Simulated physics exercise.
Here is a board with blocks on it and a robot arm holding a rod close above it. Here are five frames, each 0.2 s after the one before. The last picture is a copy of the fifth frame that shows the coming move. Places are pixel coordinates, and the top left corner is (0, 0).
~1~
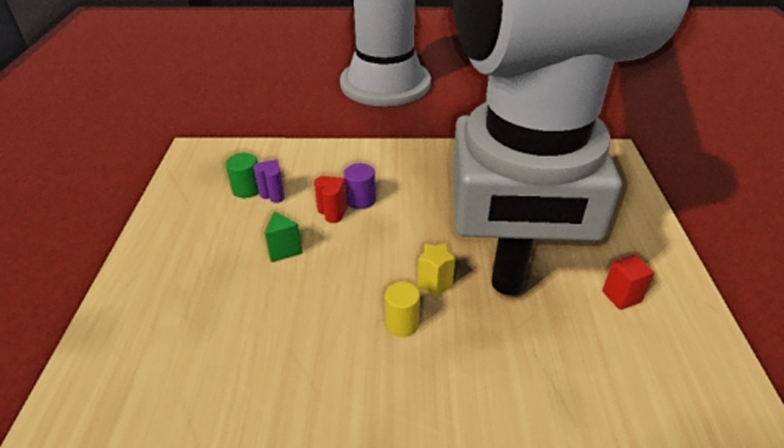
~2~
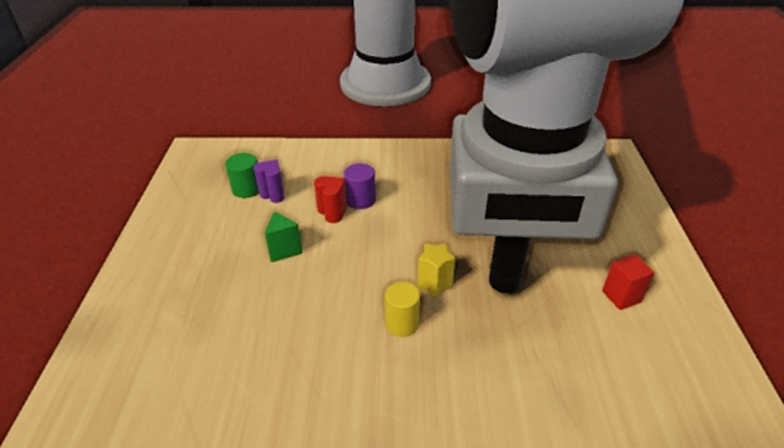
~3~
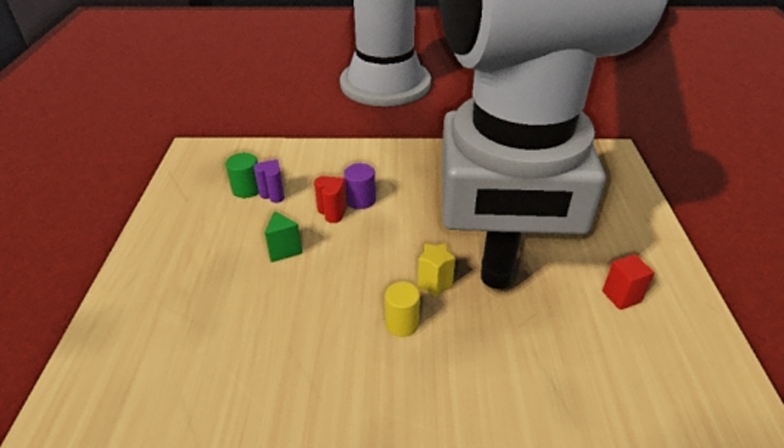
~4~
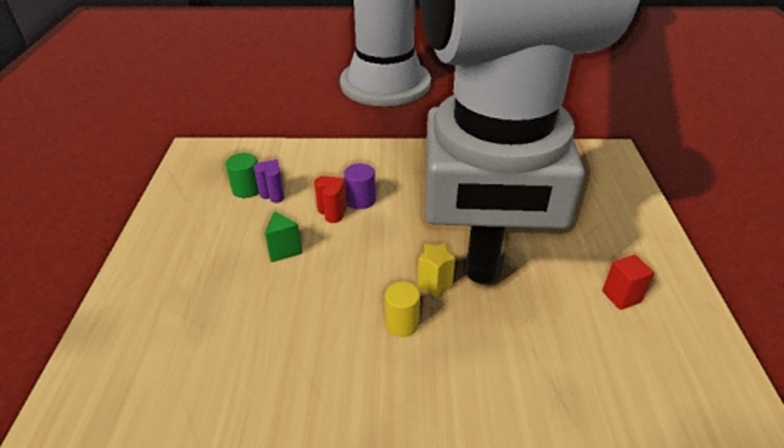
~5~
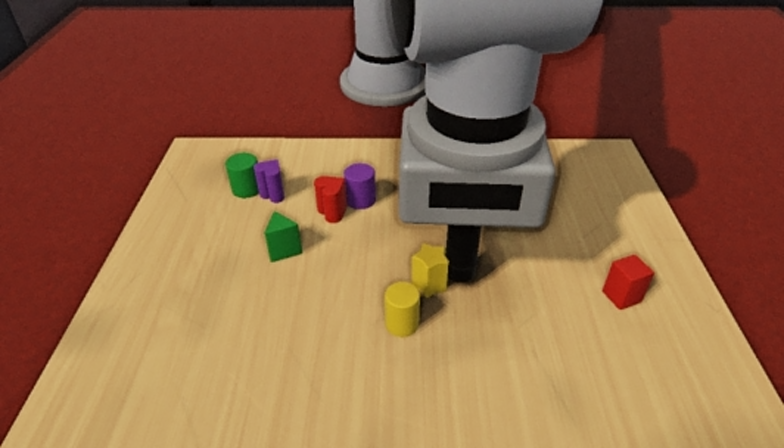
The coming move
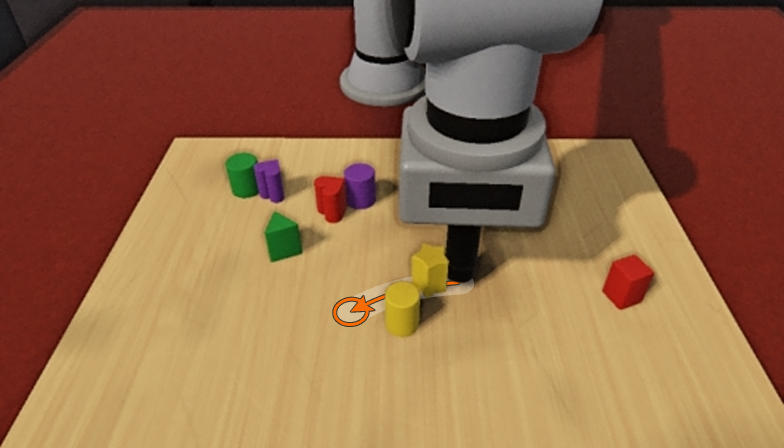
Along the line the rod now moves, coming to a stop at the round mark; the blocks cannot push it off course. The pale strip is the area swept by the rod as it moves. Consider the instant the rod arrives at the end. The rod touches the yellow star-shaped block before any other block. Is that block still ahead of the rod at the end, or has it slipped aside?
At that point it is off to one side or behind.
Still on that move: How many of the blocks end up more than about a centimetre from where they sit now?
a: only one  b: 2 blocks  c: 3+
The correct letter is a.
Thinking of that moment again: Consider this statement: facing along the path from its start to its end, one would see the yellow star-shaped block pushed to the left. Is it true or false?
False - the claim does not hold.
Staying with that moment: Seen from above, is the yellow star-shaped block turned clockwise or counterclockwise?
The answer is clockwise.
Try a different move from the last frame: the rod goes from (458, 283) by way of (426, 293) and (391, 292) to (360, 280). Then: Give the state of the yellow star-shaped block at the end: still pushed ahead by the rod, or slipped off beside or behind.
Still in front.
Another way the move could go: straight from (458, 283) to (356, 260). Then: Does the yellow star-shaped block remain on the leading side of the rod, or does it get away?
It lies beside or behind the rod.
The line goes from (458, 283) by way of (403, 291) to (351, 312).
What follows on the original path. One third of the way, rod (421, 277); yellow star-shaped block (391, 258).
Two thirds of the way, rod (385, 286); yellow star-shaped block (354, 264).
At the end, rod (350, 302); yellow cylinder unmoved; yellow star-shaped block (327, 266), turned 50° clockwise.
